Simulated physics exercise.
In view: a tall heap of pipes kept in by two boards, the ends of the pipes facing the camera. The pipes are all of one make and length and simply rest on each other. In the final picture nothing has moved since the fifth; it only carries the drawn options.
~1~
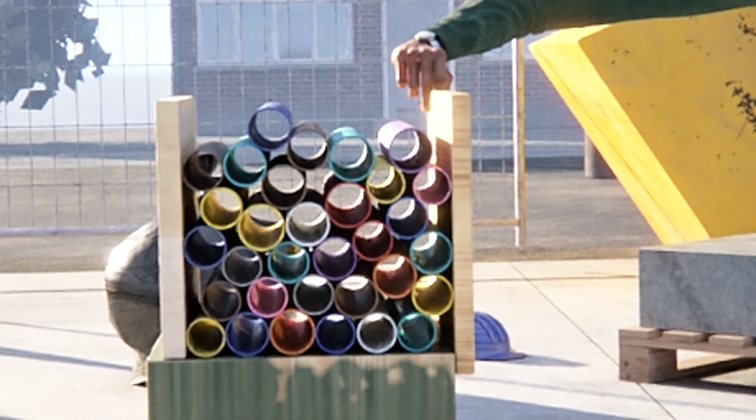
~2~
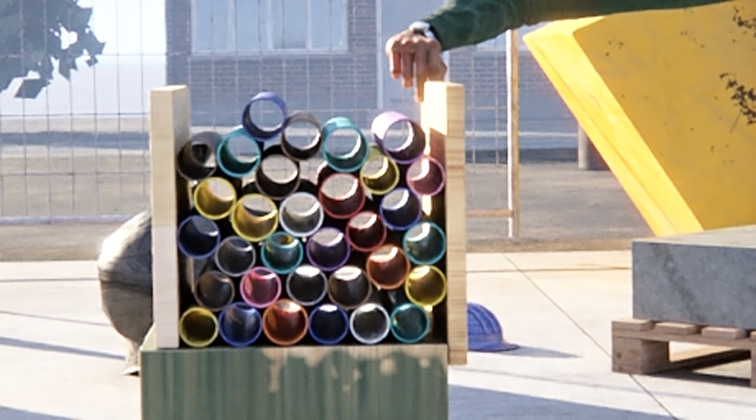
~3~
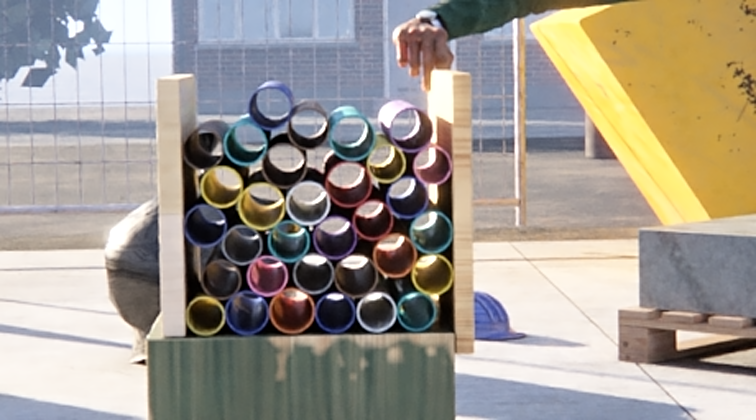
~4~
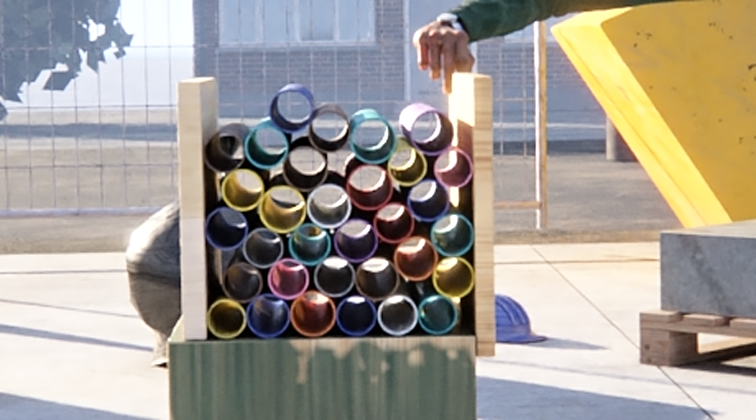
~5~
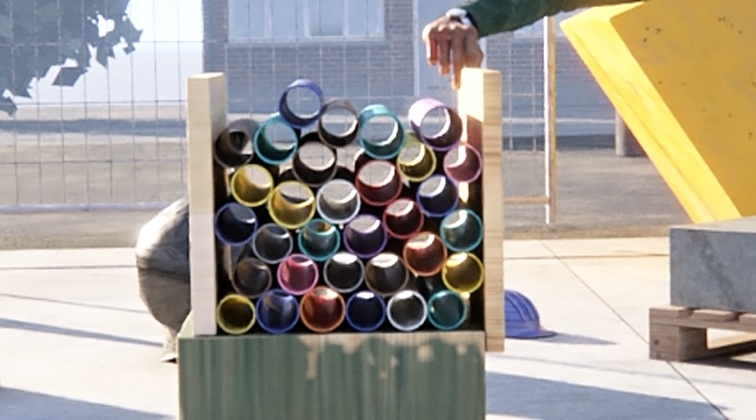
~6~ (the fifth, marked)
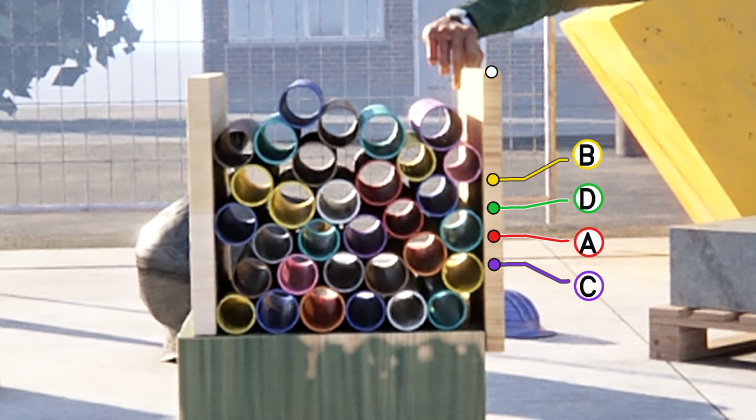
The whole view shook slightly, shifting up and down and side to side, while the colourful pipes stayed stacked between two wooden boards and a hand rested on top of the right board.
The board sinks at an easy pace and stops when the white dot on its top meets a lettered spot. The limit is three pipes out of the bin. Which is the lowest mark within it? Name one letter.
At most to A.
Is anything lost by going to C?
Yes, at C.
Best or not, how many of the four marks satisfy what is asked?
Three of them.
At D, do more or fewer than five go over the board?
Fewer than five.
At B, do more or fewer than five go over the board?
At B, fewer than five.
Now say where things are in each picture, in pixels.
In the first frame, a yellow pipe (206, 338); a turquoise pipe (417, 332); a brown pipe (221, 301).
In the second frame, a brown pipe (214, 291); a turquoise pipe (425, 244).
In the third frame, a blue pipe (408, 197); a pink pipe (433, 166).
In the fourth frame, a brown pipe (330, 132); side board (471, 204).
In the fifth frame, a yellow pipe (236, 314); a turquoise pipe (447, 310); a brown pipe (252, 278).
On the marked copy, A at (494, 236); B at (493, 180); C at (494, 265); D at (493, 208); the white dot at (491, 72).
Taking A. A third of the way, top of the board (483, 145).
Two thirds of the way, top of the board (484, 227).
When it is over, top of the board (484, 235), three out over the board.
As for the rest, B none out over the board; C more than three out over the board; D none out over the board.
